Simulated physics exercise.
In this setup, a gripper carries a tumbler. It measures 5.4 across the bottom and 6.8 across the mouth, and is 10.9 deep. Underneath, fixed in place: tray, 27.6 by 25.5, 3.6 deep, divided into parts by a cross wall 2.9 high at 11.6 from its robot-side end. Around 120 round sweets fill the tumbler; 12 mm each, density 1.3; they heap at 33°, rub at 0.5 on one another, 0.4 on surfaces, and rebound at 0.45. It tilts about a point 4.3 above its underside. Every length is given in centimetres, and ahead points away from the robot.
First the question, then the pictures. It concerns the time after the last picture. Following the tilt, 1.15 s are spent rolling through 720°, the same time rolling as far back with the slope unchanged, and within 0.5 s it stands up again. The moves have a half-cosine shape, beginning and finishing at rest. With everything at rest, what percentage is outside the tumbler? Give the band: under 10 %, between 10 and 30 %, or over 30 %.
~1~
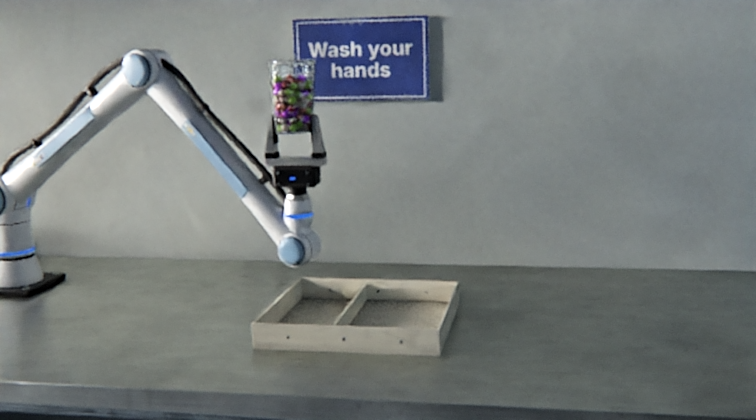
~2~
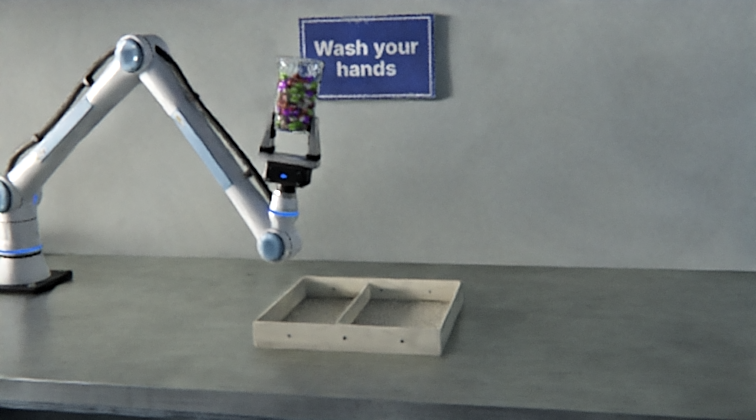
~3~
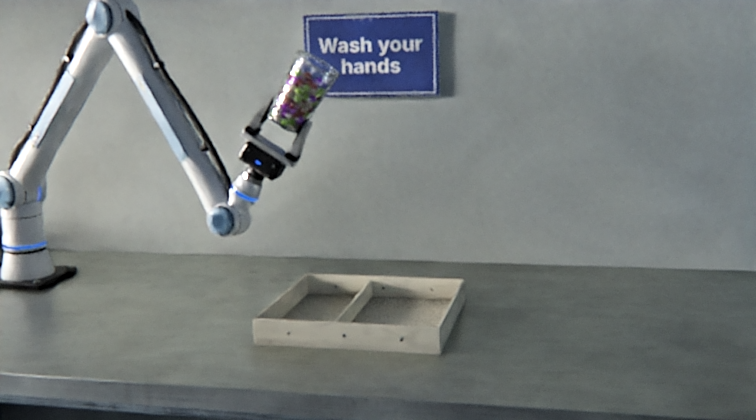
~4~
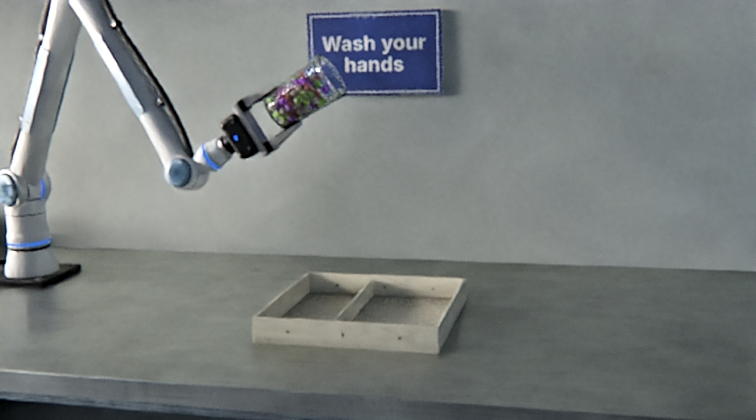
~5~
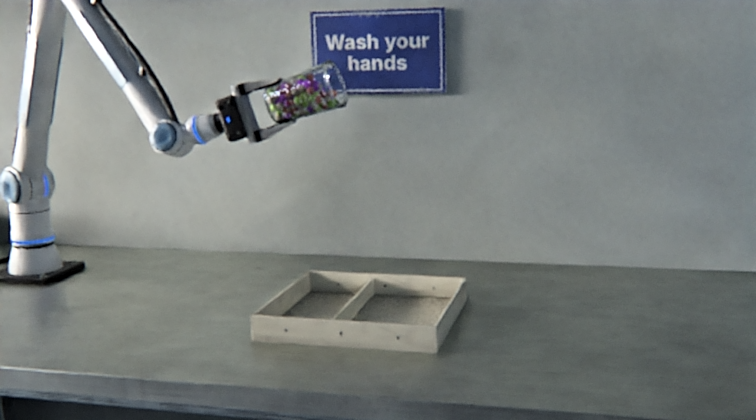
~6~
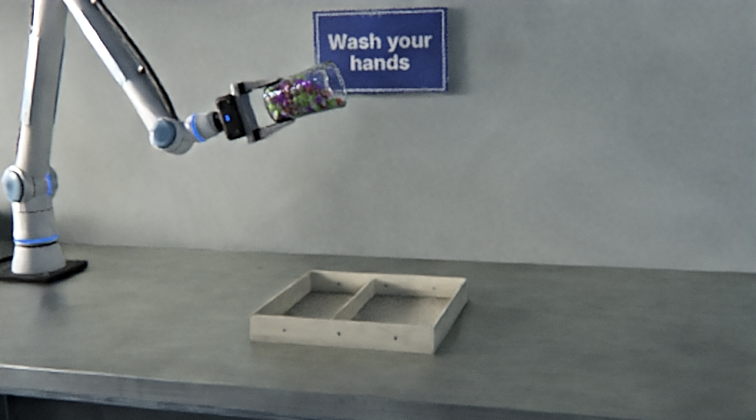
The share is between 10 and 30 %.
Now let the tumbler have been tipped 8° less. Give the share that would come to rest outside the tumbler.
About 5 %.
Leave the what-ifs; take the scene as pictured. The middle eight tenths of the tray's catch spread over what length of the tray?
Spread length: Approx. 10 cm.
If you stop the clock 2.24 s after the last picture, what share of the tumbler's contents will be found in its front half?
Around 60 %.
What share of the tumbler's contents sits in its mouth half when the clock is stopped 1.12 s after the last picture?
35 %, about.
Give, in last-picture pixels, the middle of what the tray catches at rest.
I'd mark it about (395, 315) in the last picture.
Then, 1.12 s on, tipped 74°, highest piece 38 above the table; 112 in the tumbler, 11 in the far-side part, 2 in flight or on a rim.
Then, 2.24 s on, tipped 74°, highest piece 38 above the table; 103 in the tumbler, 19 in the far-side part, 1 on the table or floor, 2 in flight or on a rim.
Then, 3.00 s on, upright, highest piece 40 above the table; 102 in the tumbler, 22 in the far-side part, 1 on the table or floor.
Then, 3.70 s on, upright, highest piece 40 above the table; 102 in the tumbler, 22 in the far-side part, 1 on the table or floor.
In the end, 102 in the tumbler, 22 in the far-side part, 1 on the table or floor. That is 18 % outside the tumbler.
